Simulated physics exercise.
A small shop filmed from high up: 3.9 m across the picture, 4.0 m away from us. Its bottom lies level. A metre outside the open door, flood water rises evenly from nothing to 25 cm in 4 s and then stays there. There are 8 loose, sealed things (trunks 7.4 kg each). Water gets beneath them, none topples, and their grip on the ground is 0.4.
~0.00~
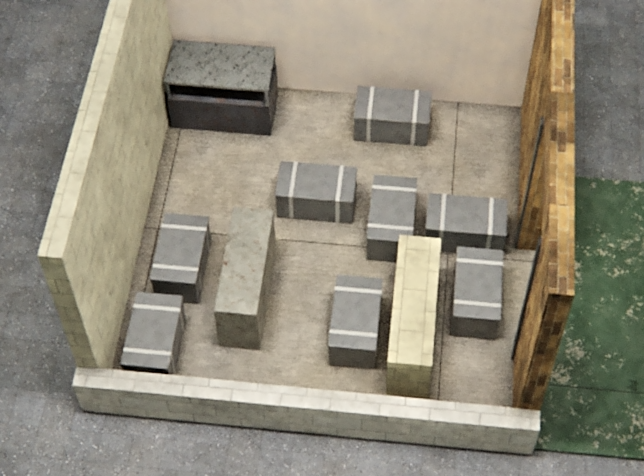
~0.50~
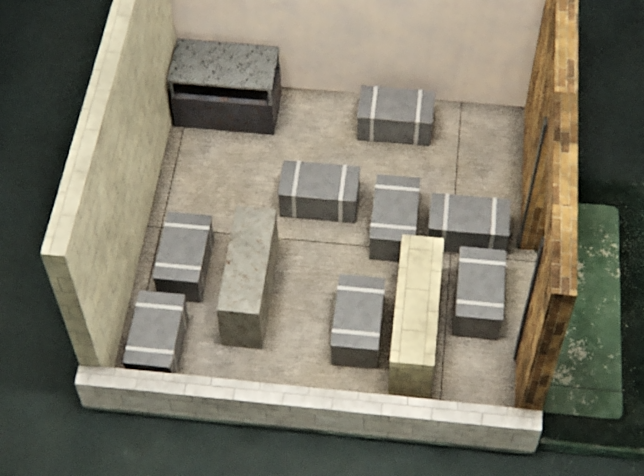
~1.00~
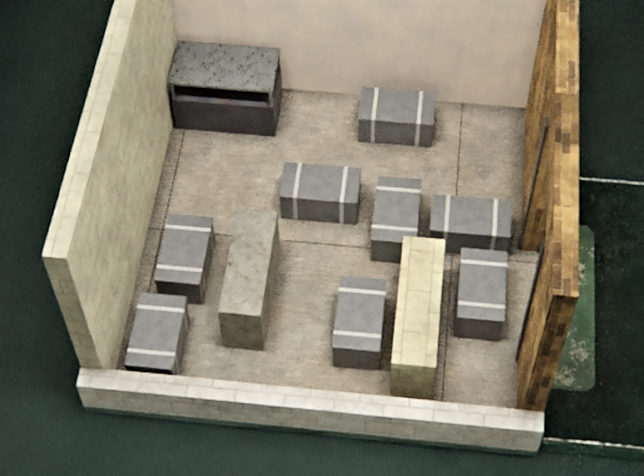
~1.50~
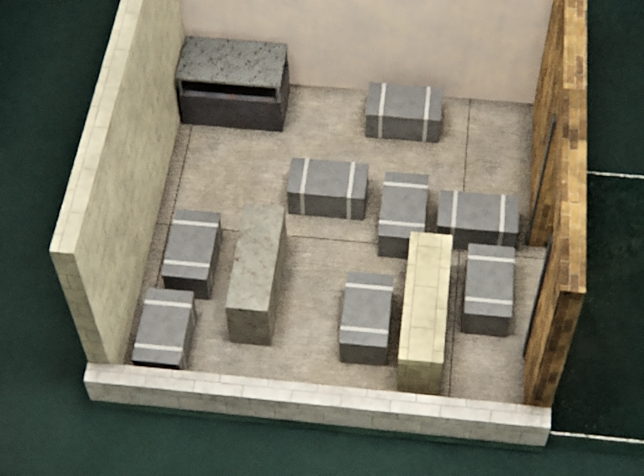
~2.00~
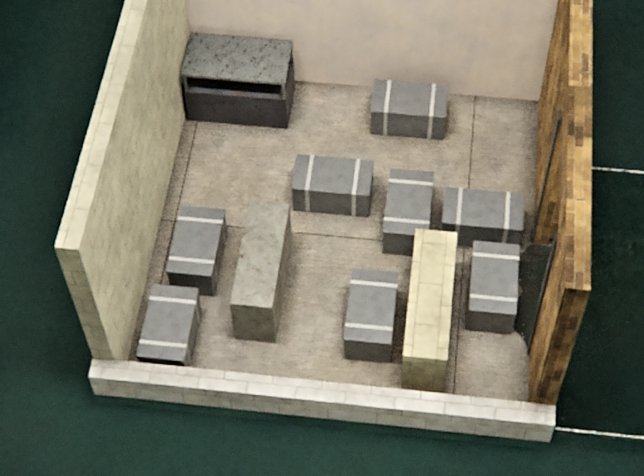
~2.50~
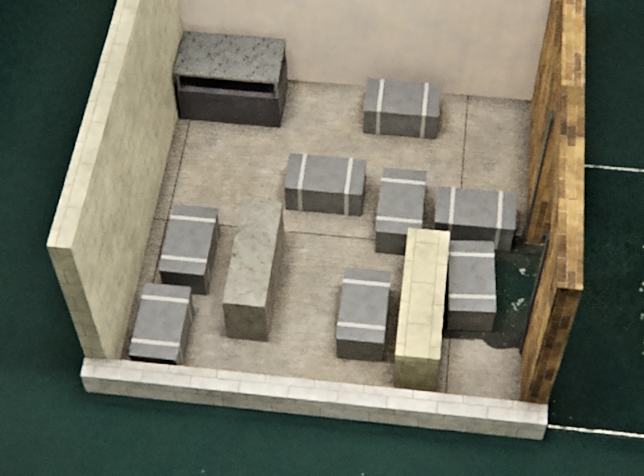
In a small walled room seen from above, dark water spread over the ground outside and then crept in at the right side, where one grey box slid slightly left while the others stayed put.
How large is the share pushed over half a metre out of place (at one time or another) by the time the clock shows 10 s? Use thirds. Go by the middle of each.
That comes to between one and two thirds.
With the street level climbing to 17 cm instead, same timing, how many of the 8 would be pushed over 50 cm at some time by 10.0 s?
In that case 5 of them.
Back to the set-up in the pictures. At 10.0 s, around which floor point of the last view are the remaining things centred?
At about (300, 219).
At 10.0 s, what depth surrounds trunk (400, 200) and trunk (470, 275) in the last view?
Roughly 11 and 9 cm.
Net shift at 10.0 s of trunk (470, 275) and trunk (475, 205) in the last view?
In turn: 200 cm, 80 cm.
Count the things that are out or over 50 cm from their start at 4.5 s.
1 of them.
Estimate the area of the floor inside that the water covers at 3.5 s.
Some 2.5 m2.
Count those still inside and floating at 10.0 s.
At that moment 8.
After 3.5 s 0 of 8 are over 50 cm from their spots; 1 afloat.
After 4.5 s 1 of 8 are over 50 cm from their spots; 2 afloat.
After 7.0 s 3 of 8 are over 50 cm from their spots; 6 afloat.
After 10.0 s 5 of 8 are over 50 cm from their spots, and 5 have been at some point; 8 afloat.
